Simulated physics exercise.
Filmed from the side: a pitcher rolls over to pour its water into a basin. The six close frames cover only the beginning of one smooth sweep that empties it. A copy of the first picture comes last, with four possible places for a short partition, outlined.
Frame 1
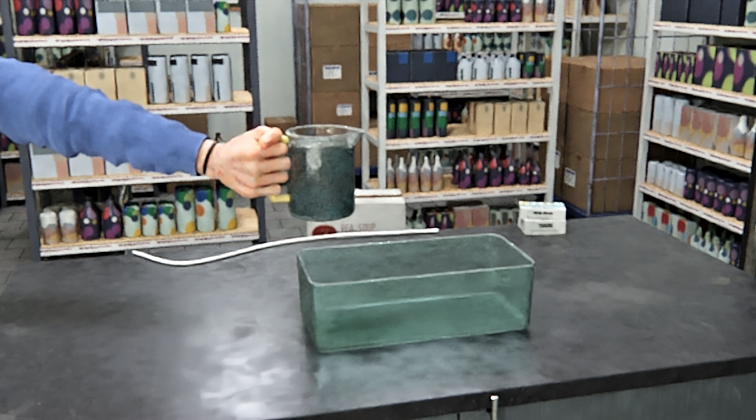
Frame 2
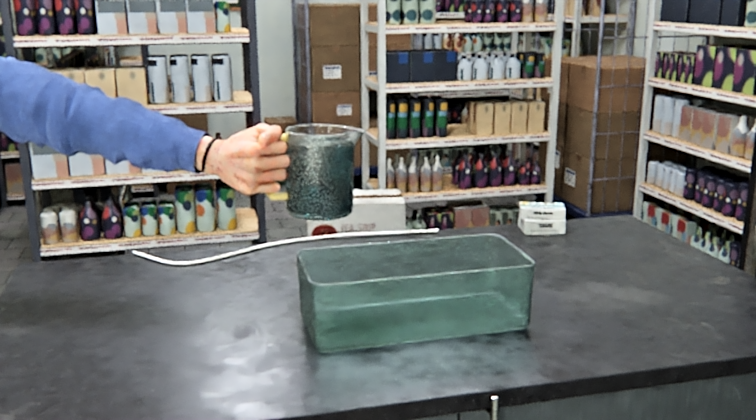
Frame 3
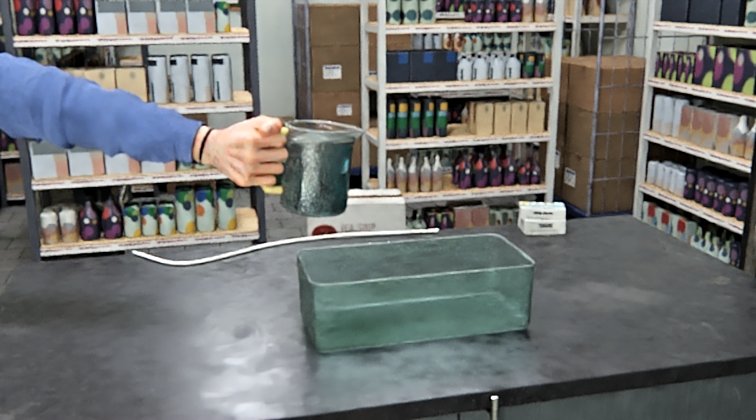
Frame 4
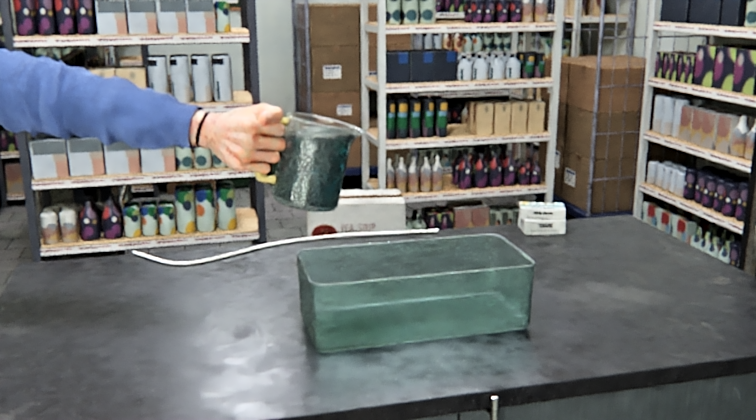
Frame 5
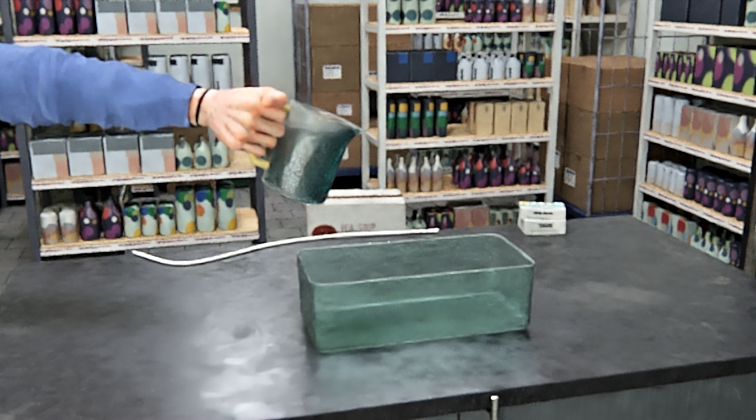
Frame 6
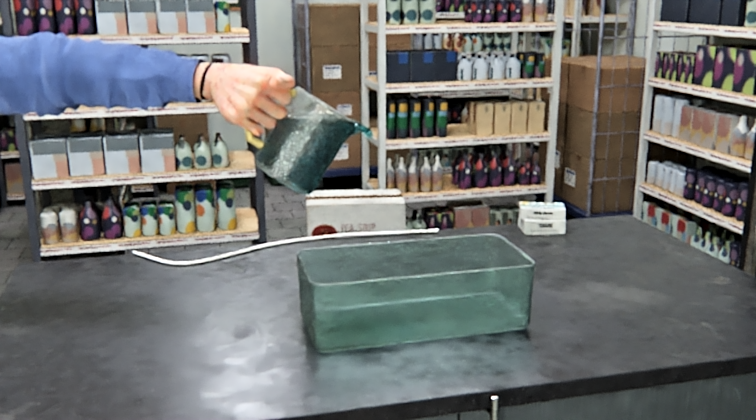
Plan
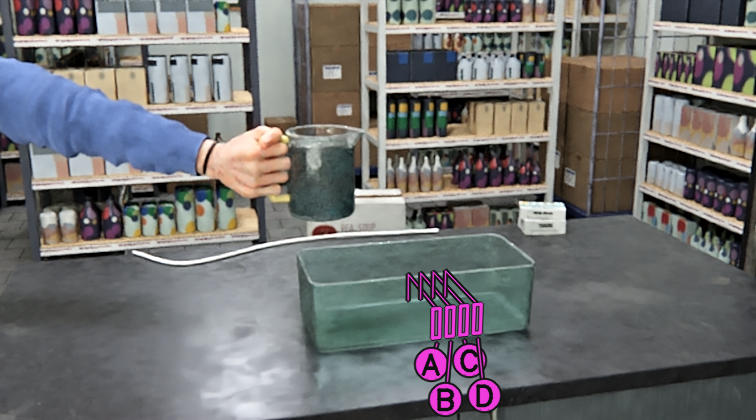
A hand in a blue sleeve held a pitcher of dark water upright above a greenish glass basin on a table, then tilted it gradually to the right until water slipped over its lip.
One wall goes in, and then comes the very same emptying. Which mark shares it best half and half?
Go for C.
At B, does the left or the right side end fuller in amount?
More ends on the right.
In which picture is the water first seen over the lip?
In picture 6.
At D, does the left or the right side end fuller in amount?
The left side.
On the marked copy, A at (437, 343); B at (450, 341); C at (464, 340); D at (478, 338).
Choosing A, about 8 % ends left of the wall and 89 % right of it; 3 % is lost outside.
Choosing B, about 18 % ends left of the wall and 78 % right of it; 4 % is lost outside.
Choosing C, about 50 % ends left of the wall and 45 % right of it; 6 % is lost outside.
Choosing D, about 80 % ends left of the wall and 13 % right of it; 6 % is lost outside.
